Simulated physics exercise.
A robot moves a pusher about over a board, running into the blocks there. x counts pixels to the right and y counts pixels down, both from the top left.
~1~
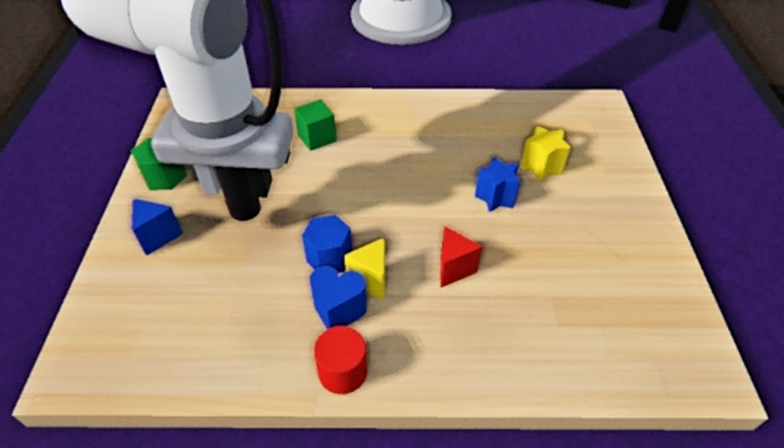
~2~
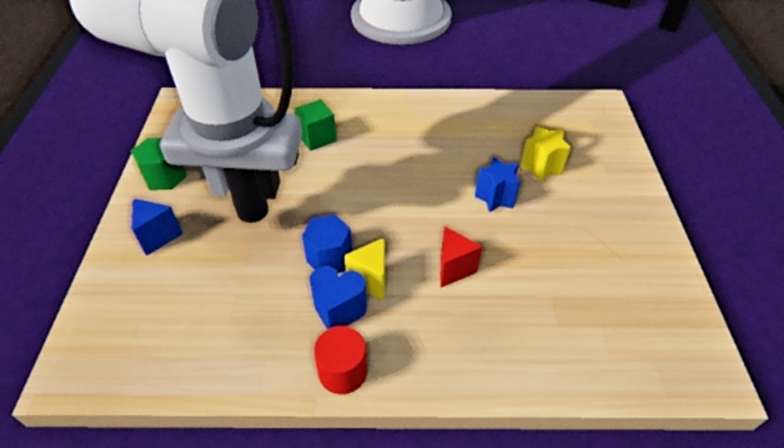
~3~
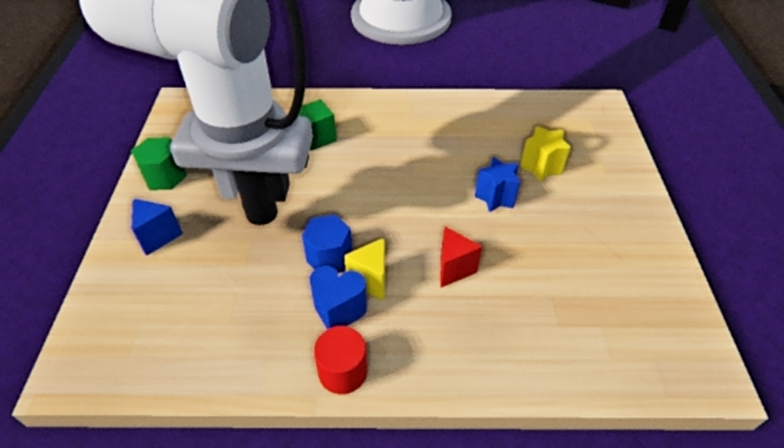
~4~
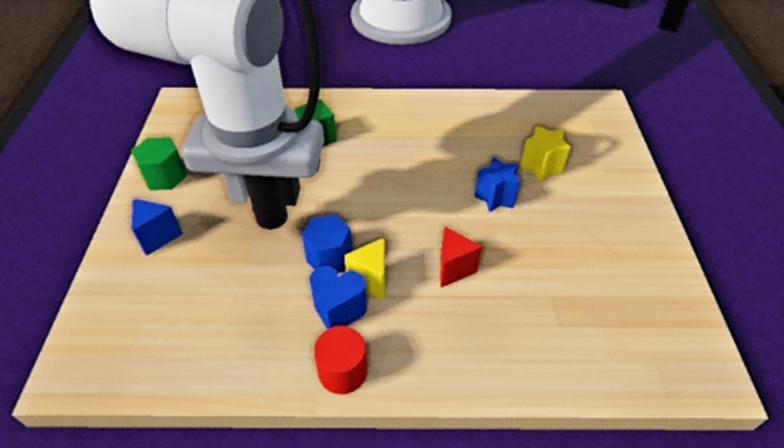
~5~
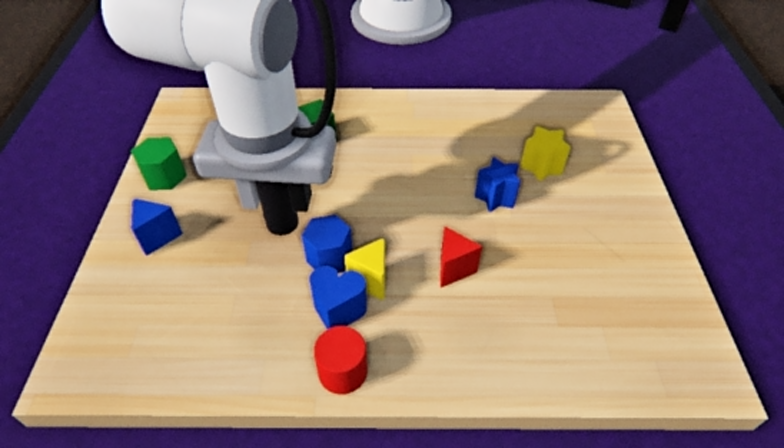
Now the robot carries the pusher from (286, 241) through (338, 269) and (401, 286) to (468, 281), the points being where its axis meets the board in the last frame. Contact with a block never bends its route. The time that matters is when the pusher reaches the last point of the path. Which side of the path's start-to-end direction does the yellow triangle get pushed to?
Toward the right.
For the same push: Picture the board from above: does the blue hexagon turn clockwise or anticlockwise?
My prediction: CW.
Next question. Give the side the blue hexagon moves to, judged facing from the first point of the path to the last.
Goes right.
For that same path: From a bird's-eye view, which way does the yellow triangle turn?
Twists clockwise.
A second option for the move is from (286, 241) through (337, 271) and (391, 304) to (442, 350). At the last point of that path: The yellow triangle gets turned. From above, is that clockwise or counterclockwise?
Viewed from above: Anti-clockwise.
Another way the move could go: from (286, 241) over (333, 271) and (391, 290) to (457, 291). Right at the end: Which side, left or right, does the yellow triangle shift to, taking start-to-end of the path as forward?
The answer is right.
On the path given first. One third of the way, pusher (338, 253); blue hexagon (373, 256); yellow triangle (404, 273), turned 35° anticlockwise.
Two thirds of the way, pusher (403, 270); blue hexagon (438, 279), turned 20° clockwise; yellow triangle (467, 303), turned 20° anticlockwise; red triangle (461, 244), turned 20° anticlockwise.
At the end, pusher (471, 265); blue hexagon (496, 288), turned 70° clockwise; blue heart-shaped block still; yellow triangle (495, 322), turned 30° clockwise; red triangle (494, 239), turned 60° anticlockwise.
